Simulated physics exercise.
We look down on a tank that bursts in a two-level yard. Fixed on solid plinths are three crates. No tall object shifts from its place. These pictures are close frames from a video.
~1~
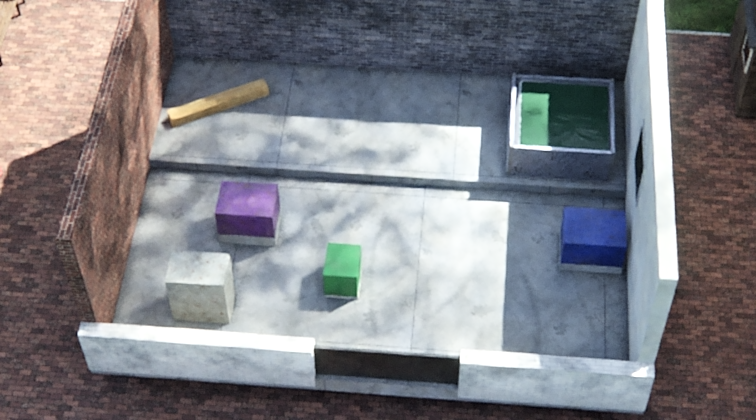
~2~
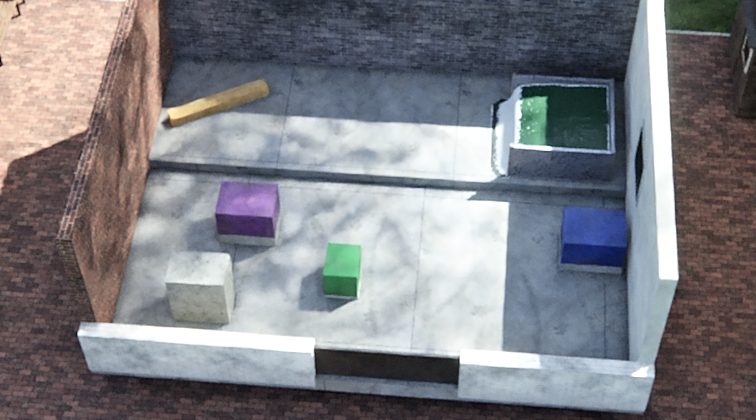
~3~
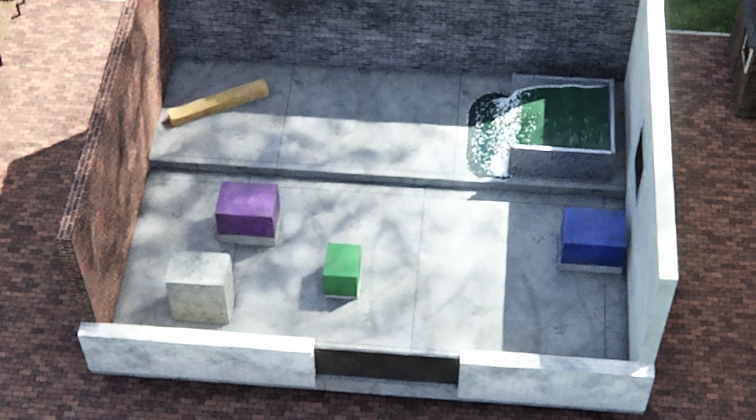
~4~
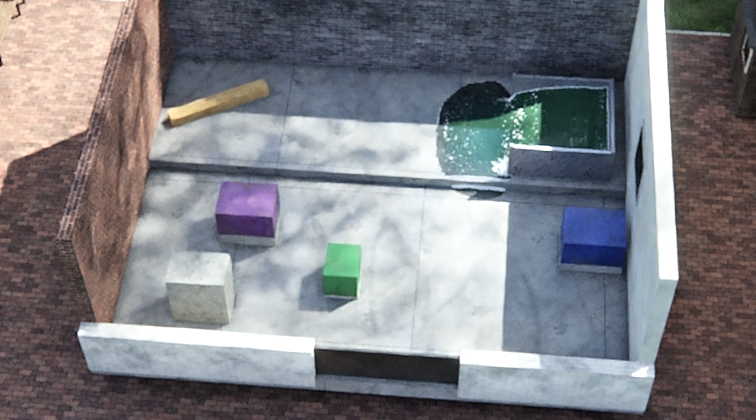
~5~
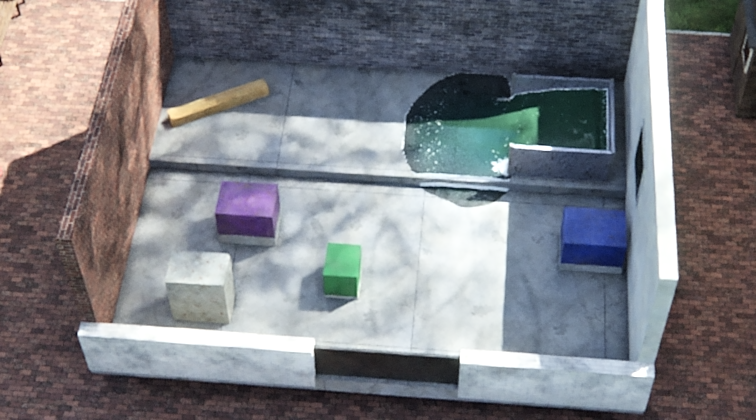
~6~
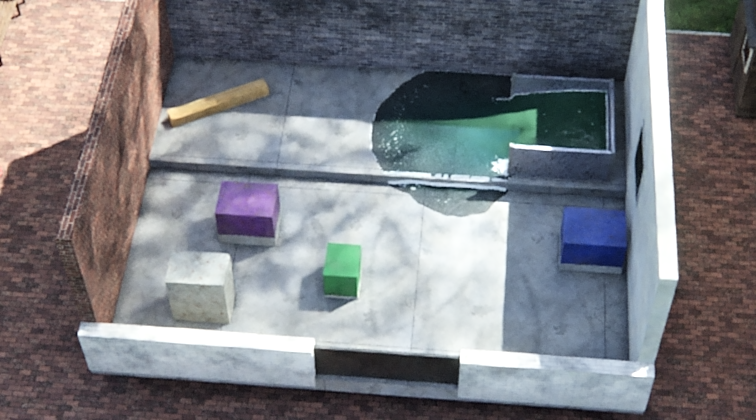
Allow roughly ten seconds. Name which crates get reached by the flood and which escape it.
In the end the purple crate avoids the water. The blue crate avoids the water. The green crate meets the water.
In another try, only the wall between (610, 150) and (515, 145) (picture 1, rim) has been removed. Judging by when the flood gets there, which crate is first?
The blue one.
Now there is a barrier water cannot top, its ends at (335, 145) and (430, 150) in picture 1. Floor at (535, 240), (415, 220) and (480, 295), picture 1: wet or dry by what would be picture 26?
Outcome by spot, in order - unwatered, watered, unwatered.
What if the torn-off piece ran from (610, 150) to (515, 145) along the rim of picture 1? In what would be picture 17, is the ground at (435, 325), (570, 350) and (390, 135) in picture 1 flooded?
The first comes out soaked, the second soaked, the third untouched.
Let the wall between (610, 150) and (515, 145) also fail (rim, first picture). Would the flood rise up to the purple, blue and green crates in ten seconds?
Here's how it goes: The purple is left untouched, the blue is swamped, and the green is swamped.
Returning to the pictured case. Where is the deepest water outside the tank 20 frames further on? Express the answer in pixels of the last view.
Near (171, 116).
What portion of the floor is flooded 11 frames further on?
It comes to 45 per cent.
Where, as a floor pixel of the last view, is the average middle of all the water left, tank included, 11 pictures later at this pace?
The water centres close to (406, 136).
A moment on, water covers 30 % of the floor; the purple crate not reached, the blue crate not reached, the green crate not reached.
Next, water covers 45 % of the floor; the purple crate water round its plinth, the blue crate not reached, the green crate water round its plinth.
Then, water covers 55 % of the floor; the purple crate water round its plinth, the blue crate not reached, the green crate water round its plinth.
Later, water covers 65 % of the floor; the purple crate water round its plinth, the blue crate not reached, the green crate water round its plinth.
In the end, water covers 75 % of the floor; the purple crate stayed above the water, the blue crate stayed above the water, the green crate was topped.
